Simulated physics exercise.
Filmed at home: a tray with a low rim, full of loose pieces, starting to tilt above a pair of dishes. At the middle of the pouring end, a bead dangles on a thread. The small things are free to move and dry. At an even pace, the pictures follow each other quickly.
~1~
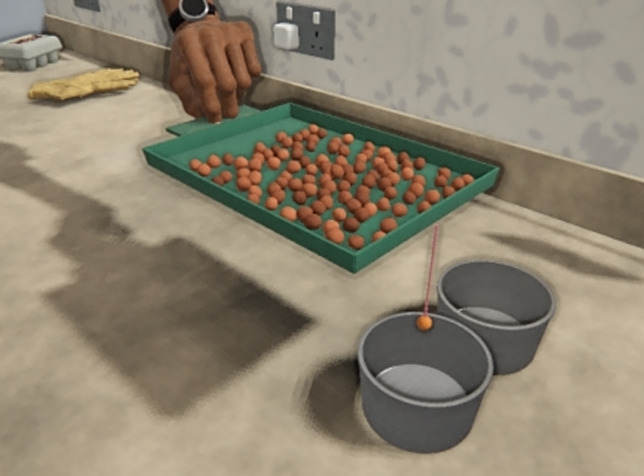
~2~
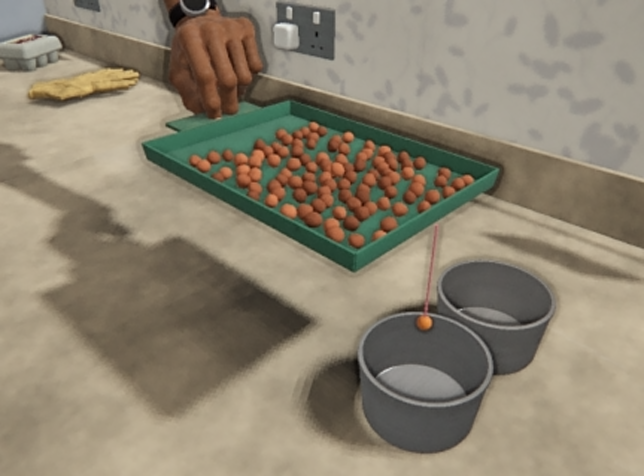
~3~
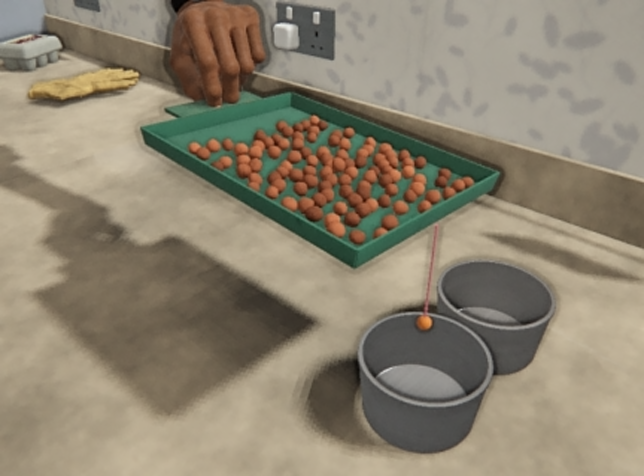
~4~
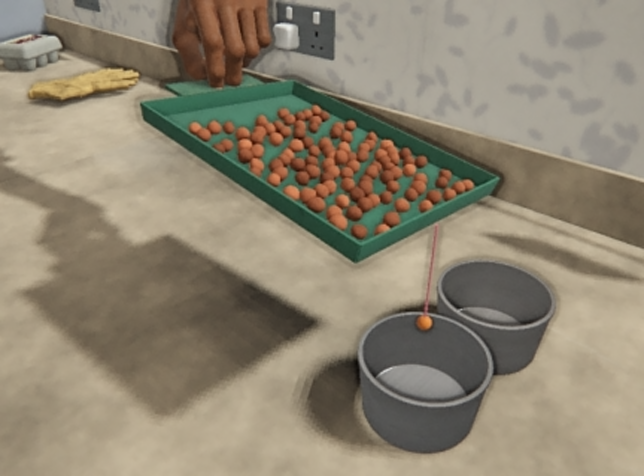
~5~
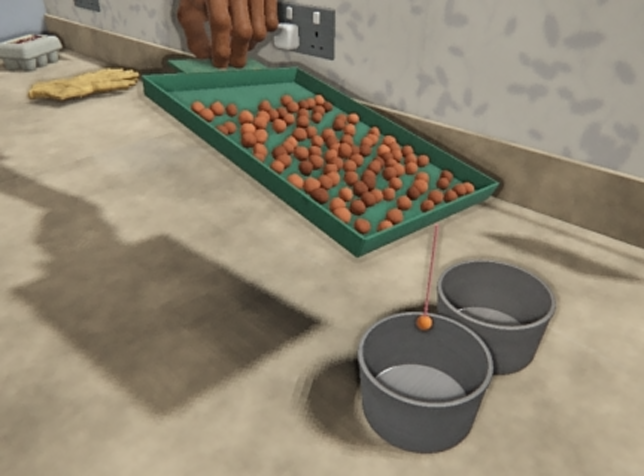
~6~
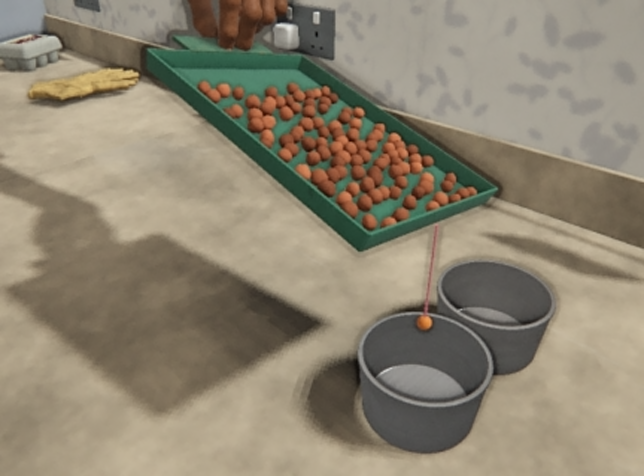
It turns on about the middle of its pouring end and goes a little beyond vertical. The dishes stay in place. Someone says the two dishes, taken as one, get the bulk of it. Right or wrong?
Right, they get more than half.
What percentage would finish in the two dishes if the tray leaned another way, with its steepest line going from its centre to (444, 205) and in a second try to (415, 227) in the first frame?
Close to 50 percent first and close to 20 percent second.
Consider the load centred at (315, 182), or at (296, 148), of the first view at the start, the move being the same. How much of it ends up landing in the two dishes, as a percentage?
It's 70 percent the first time and 70 percent the second.
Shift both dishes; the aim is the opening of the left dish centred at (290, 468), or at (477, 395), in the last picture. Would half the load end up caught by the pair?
Short of half and then Short of half.
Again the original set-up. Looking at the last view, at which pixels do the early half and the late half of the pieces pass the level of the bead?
Half one: (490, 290), half two: (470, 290).
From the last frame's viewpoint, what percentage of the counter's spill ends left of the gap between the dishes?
Close to 40 %.
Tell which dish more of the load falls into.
I'd say more ends in the right-side one.
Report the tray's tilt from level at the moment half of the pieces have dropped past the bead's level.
Roughly 115 degrees from level.
Soon, tray tipped steeply; nearly all on the tray; a stray few in the air.
A while on, tray tipped past a quarter turn; nearly all on the tray; a stray few in the right dish.
Towards the end, tray tipped past a quarter turn; a small part in the left dish; about two thirds in the right dish; about a third outside both.
Finally, tray tipped past a quarter turn; a small part in the left dish; about two thirds in the right dish; about a third outside both.
